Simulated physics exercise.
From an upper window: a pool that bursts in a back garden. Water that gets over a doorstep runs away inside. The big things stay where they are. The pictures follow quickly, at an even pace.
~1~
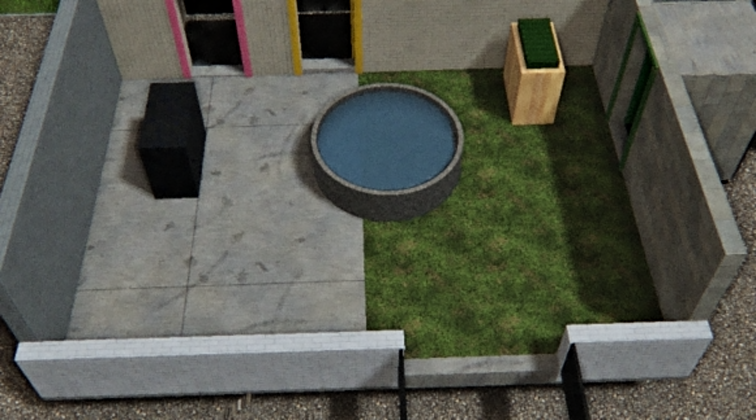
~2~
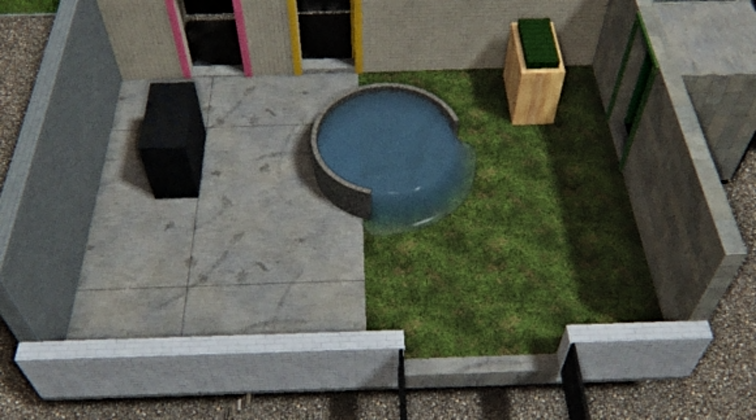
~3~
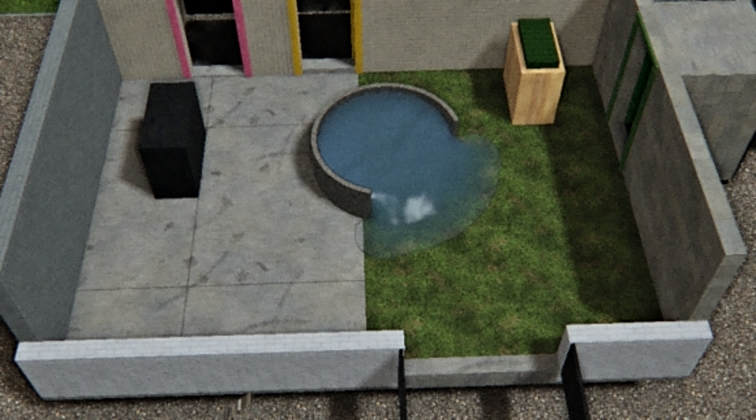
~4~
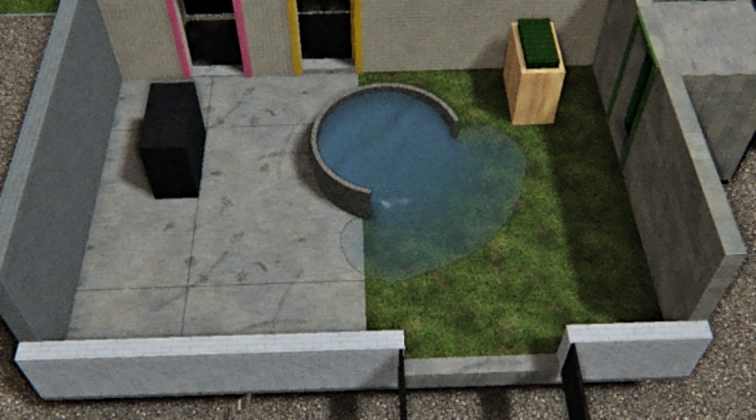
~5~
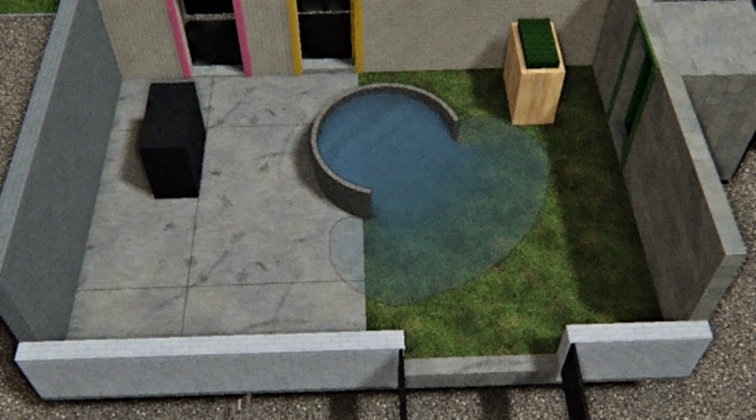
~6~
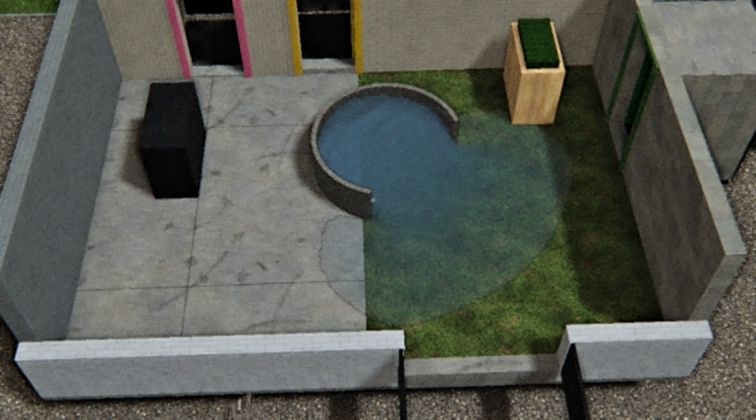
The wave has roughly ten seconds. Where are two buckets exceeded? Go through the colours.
In the end: The pink door admits no more than that; the green door lets in a lot; the yellow door admits no more than that.
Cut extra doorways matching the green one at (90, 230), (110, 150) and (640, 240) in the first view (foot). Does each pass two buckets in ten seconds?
In turn: Takes less, lets less in, passes that mark.
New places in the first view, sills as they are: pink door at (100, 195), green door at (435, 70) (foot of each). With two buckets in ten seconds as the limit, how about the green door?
Then: The green one takes less.
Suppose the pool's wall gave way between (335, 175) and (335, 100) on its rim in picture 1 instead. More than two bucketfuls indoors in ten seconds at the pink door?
The pink one goes over.
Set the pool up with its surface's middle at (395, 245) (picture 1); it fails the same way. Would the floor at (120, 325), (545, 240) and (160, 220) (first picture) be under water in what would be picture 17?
In that order: No water, under water, not flooded.
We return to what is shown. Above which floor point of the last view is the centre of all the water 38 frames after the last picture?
Roughly at (458, 223).
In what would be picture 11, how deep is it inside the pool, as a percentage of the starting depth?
About 50 per cent.
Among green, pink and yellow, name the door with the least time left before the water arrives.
That is the green door.
A moment on, water covers 35 % of the floor; the pink door not reached, the green door not reached, the yellow door not reached.
Next, water covers 45 % of the floor; the pink door not reached, the green door under two buckets in, the yellow door not reached.
Then, water covers 50 % of the floor; the pink door not reached, the green door over two buckets in, the yellow door not reached.
Later, water covers 65 % of the floor; the pink door not reached, the green door over two buckets in, the yellow door not reached.
In the end, water covers 80 % of the floor; the pink door not reached, the green door over two buckets in, the yellow door wet at the sill, nothing in.
